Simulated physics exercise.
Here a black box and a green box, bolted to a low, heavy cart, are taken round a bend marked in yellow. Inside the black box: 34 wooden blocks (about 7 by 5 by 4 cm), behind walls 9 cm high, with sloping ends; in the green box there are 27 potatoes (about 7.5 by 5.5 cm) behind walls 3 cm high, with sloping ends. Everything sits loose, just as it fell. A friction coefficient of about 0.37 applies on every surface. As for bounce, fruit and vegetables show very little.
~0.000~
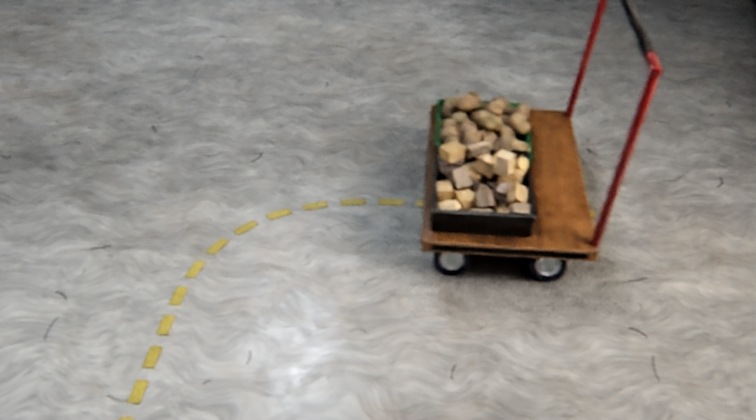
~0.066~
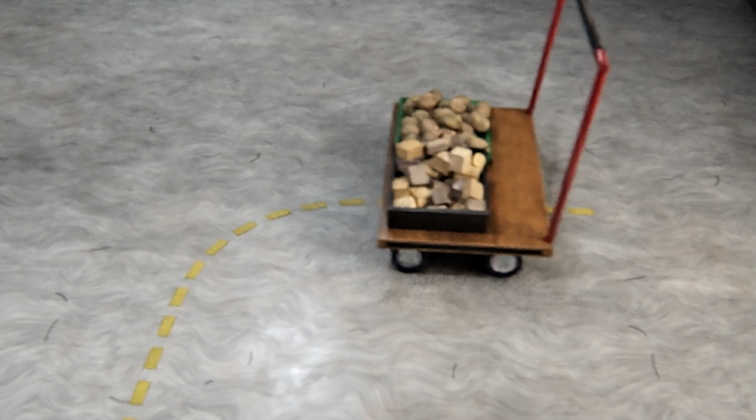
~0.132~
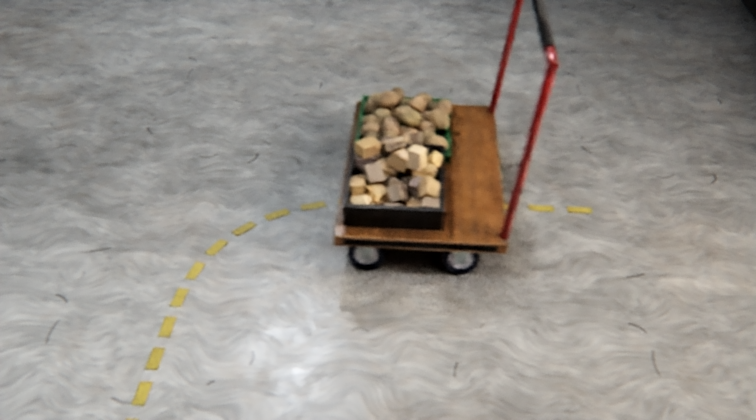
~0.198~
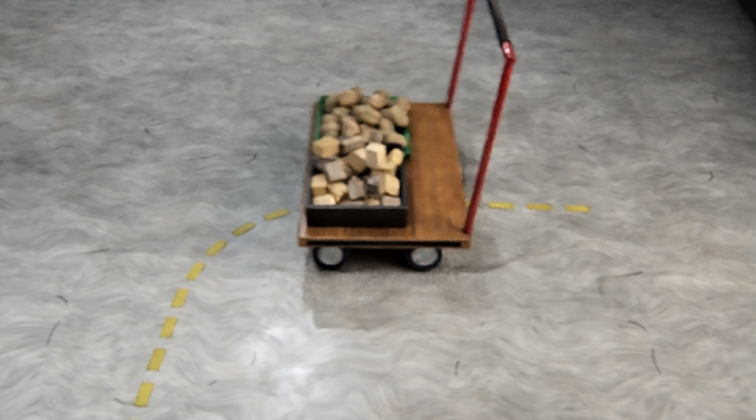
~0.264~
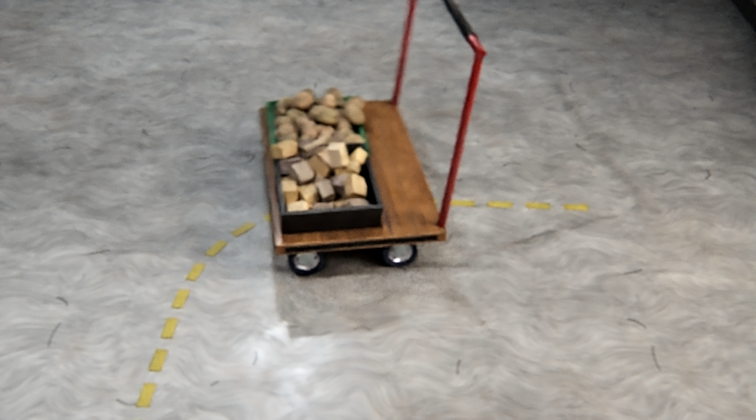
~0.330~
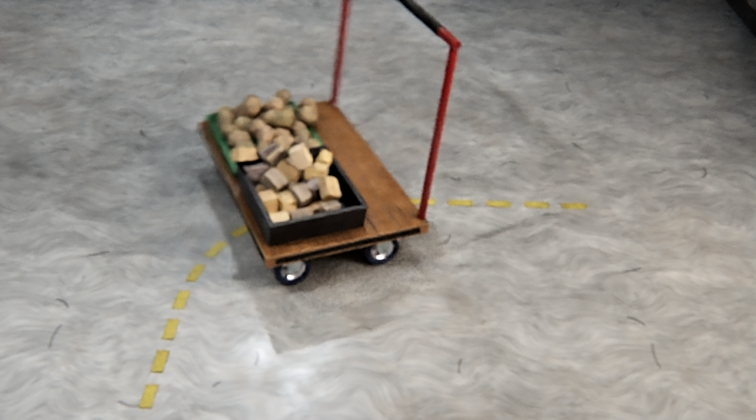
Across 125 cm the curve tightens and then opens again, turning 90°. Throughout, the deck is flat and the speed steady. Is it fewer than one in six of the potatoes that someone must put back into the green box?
The spill clears a sixth.
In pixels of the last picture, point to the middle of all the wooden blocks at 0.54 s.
Their middle is at about (228, 227).
After 0.43 s, the black box is down by 1 of 34 and the green box is down by 5 of 27.
After 0.54 s, the black box is down by 2 of 34 and the green box is down by 10 of 27.
After 0.72 s, the black box is down by 3 of 34 and the green box is down by 16 of 27.
Final count (at 1.17 s), the black box is down by 3 of 34 and the green box is down by 17 of 27. Asked share, 17 of 27, 63 per cent.
